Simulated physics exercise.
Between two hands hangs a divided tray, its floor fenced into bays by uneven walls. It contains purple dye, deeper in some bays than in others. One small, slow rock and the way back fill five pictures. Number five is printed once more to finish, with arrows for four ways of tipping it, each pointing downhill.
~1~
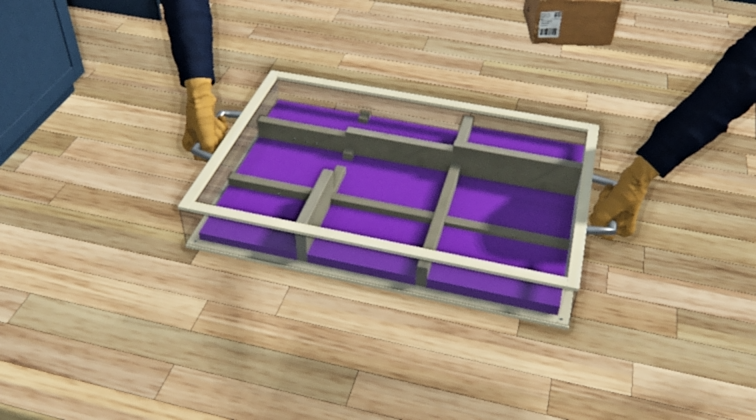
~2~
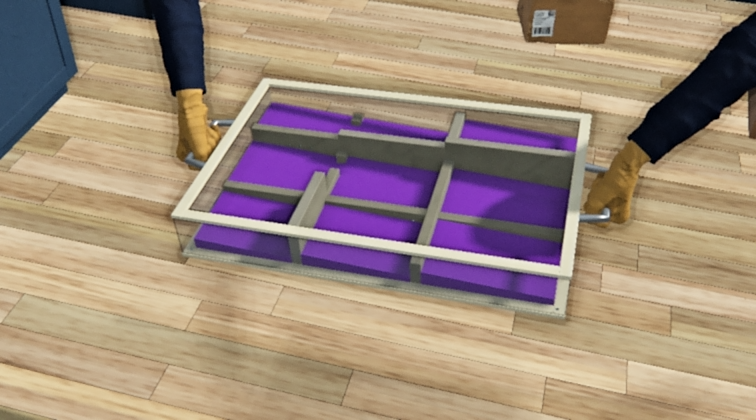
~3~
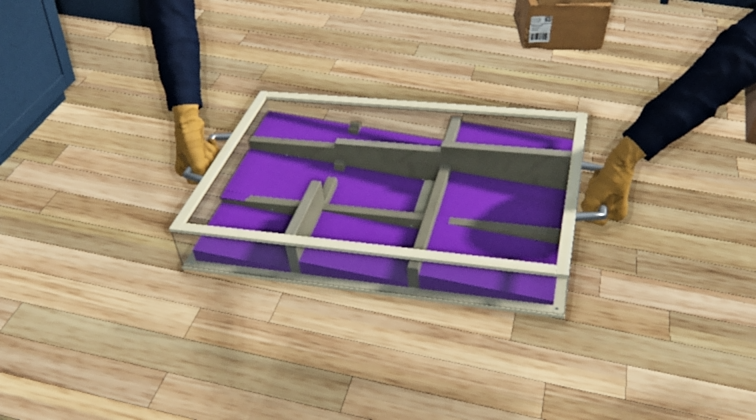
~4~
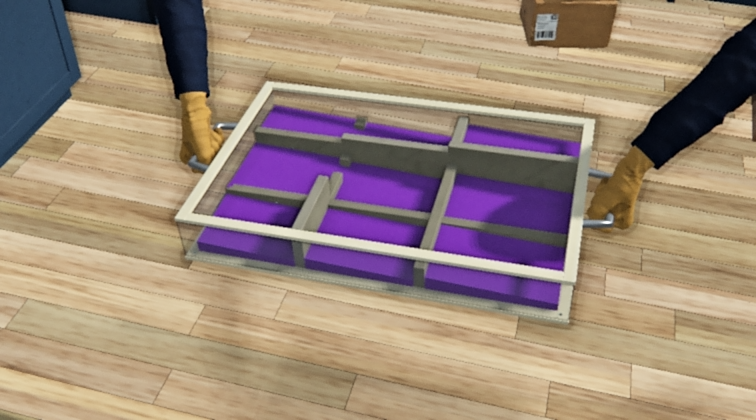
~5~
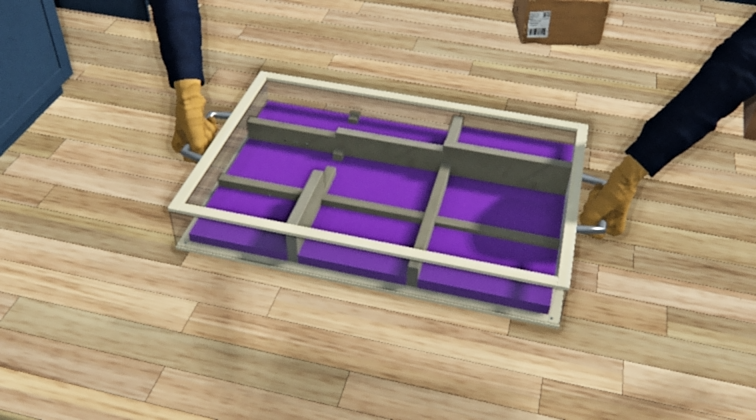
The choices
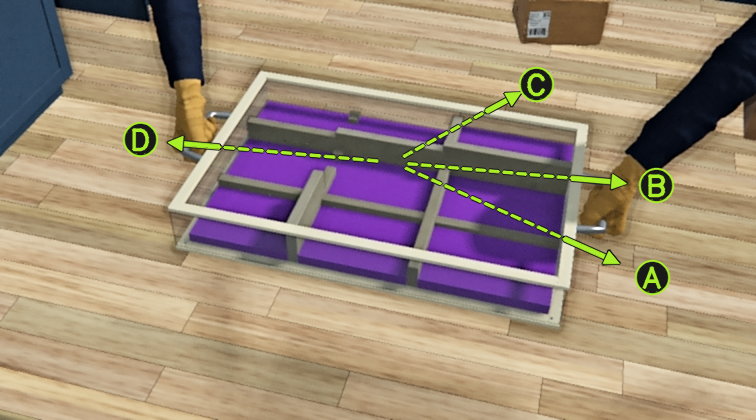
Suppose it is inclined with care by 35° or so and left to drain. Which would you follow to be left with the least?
Go for C.
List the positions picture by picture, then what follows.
The tray is level; deepest in the back right bay, at (521, 151), shallowest in the front left.
Tipped about 4° down to the left; no wall is crossed.
Tipped about 6° down to the left; liquid runs over two walls.
Tipped about 3° down to the left; no wall is crossed.
The tray is level; deepest in the back right bay, at (511, 151), shallowest in the centre right.
On the marked copy, A ends at (614, 261); B ends at (621, 182); C ends at (516, 95); D ends at (173, 142).
With A, about 41 % stays in the tray, the largest part in the front right bay.
With B, about 47 % stays in the tray, the largest part in the centre right bay.
With C, about 32 % stays in the tray, the largest part in the back right bay.
With D, about 46 % stays in the tray, the largest part in the front left bay.
